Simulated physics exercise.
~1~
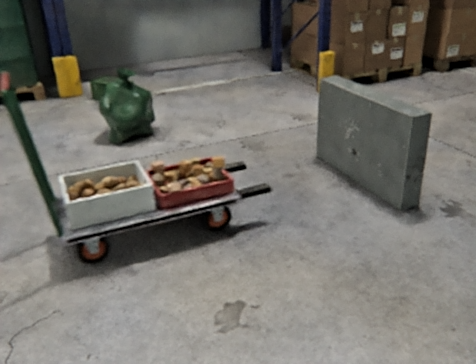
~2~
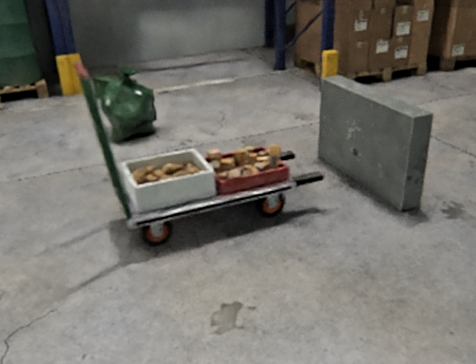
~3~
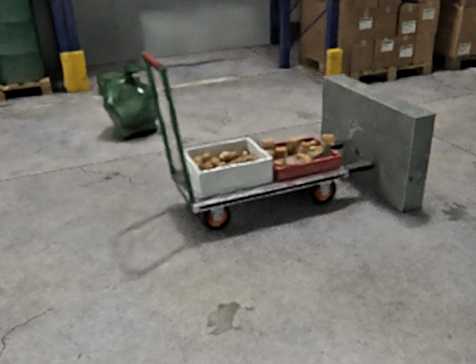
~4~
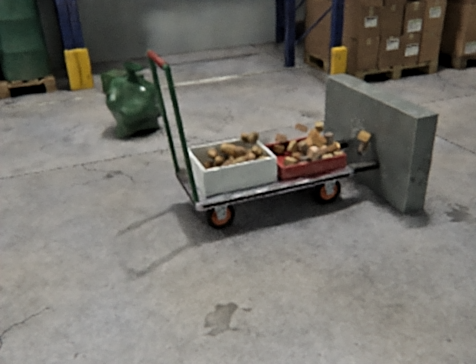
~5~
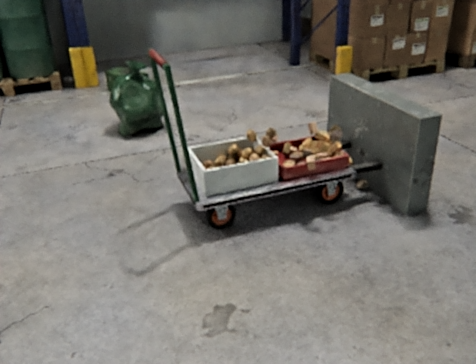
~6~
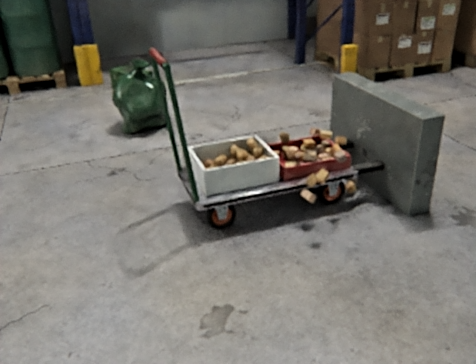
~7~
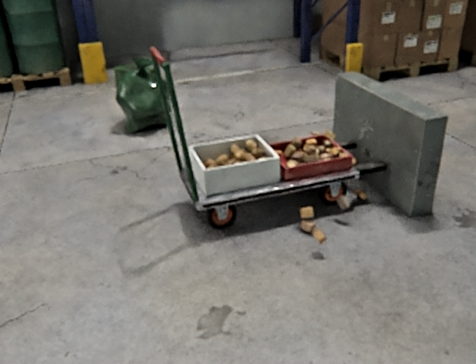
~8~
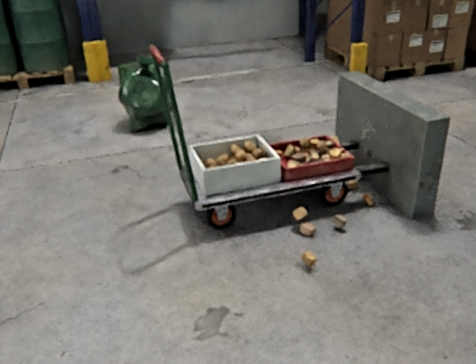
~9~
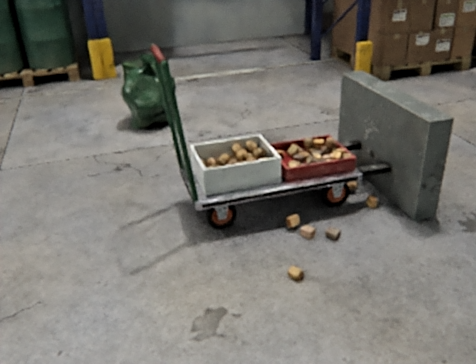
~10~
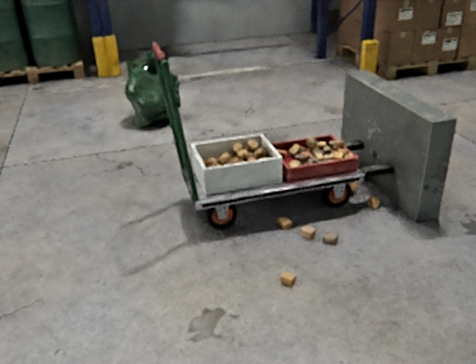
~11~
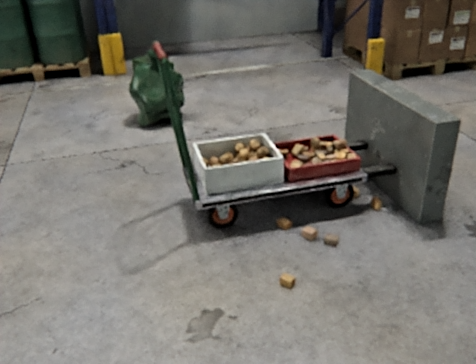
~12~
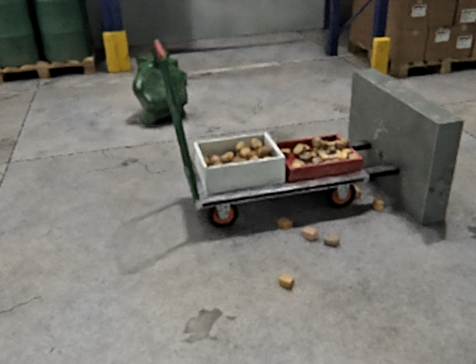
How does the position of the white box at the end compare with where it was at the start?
It starts near the left side, well away from the grey wall, and ends farther right, near the middle of the view and much closer to the wall.
